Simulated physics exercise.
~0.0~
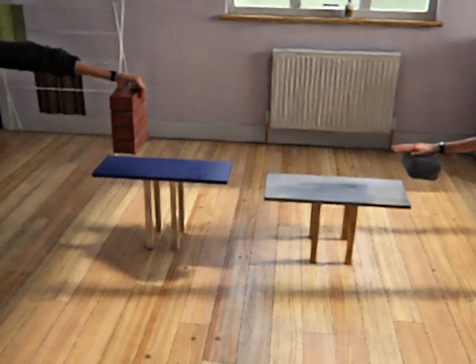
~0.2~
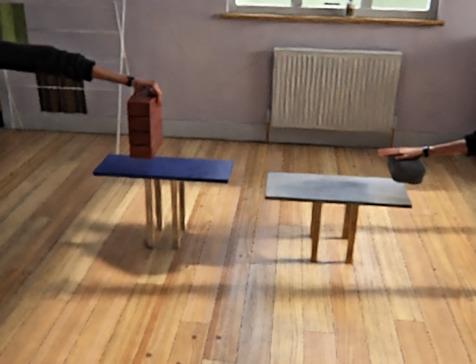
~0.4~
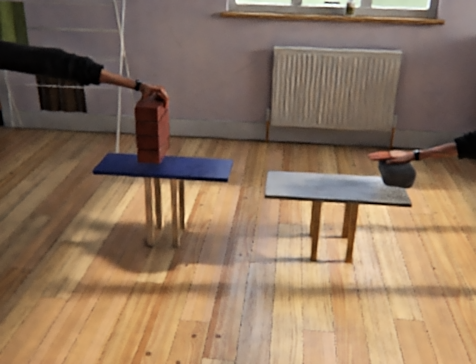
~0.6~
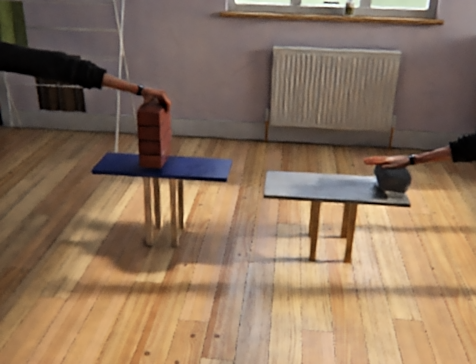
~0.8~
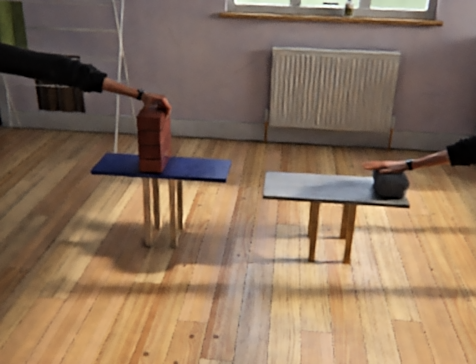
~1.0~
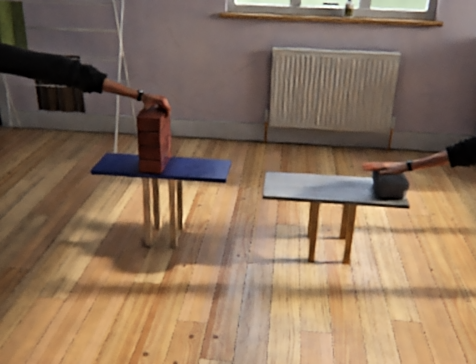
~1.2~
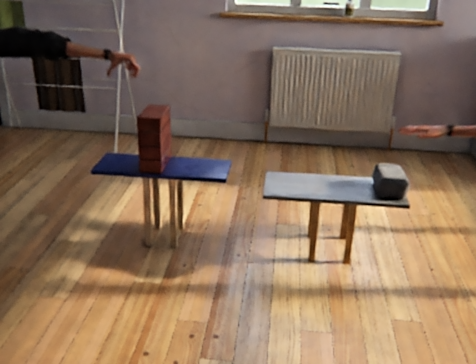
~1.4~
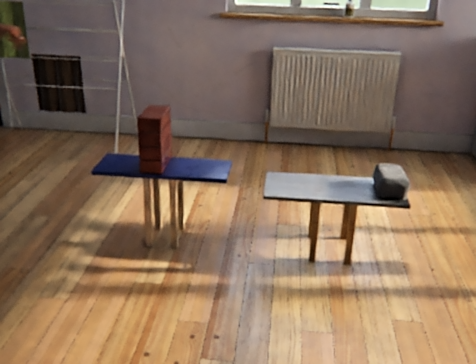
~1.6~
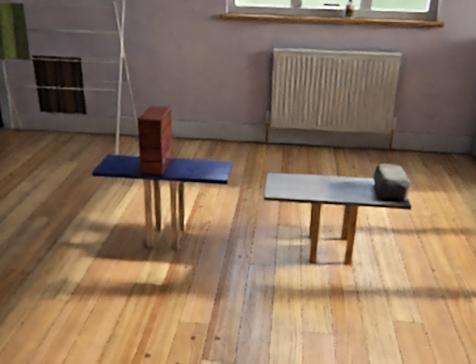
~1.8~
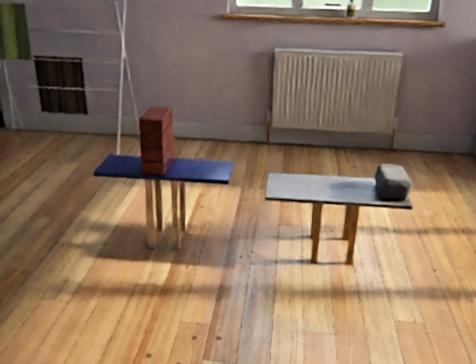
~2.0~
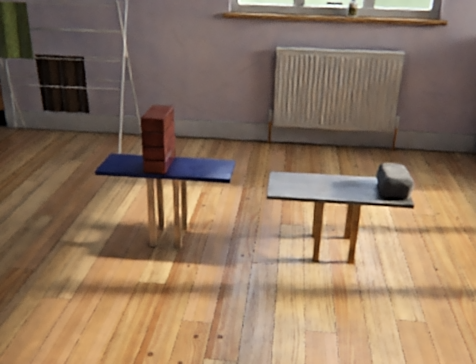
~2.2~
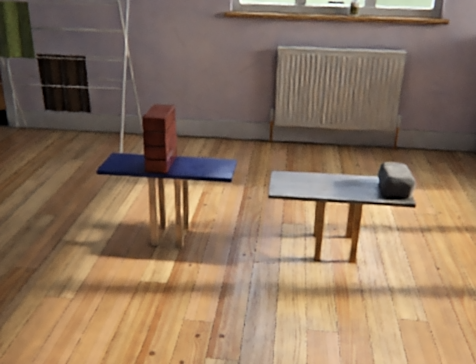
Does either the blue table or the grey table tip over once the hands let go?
No, the blue table and the grey table both stay flat on their feet with their loads on top.
Two hands place bricks and a grey object on small tables, withdraw, and both tables stand.
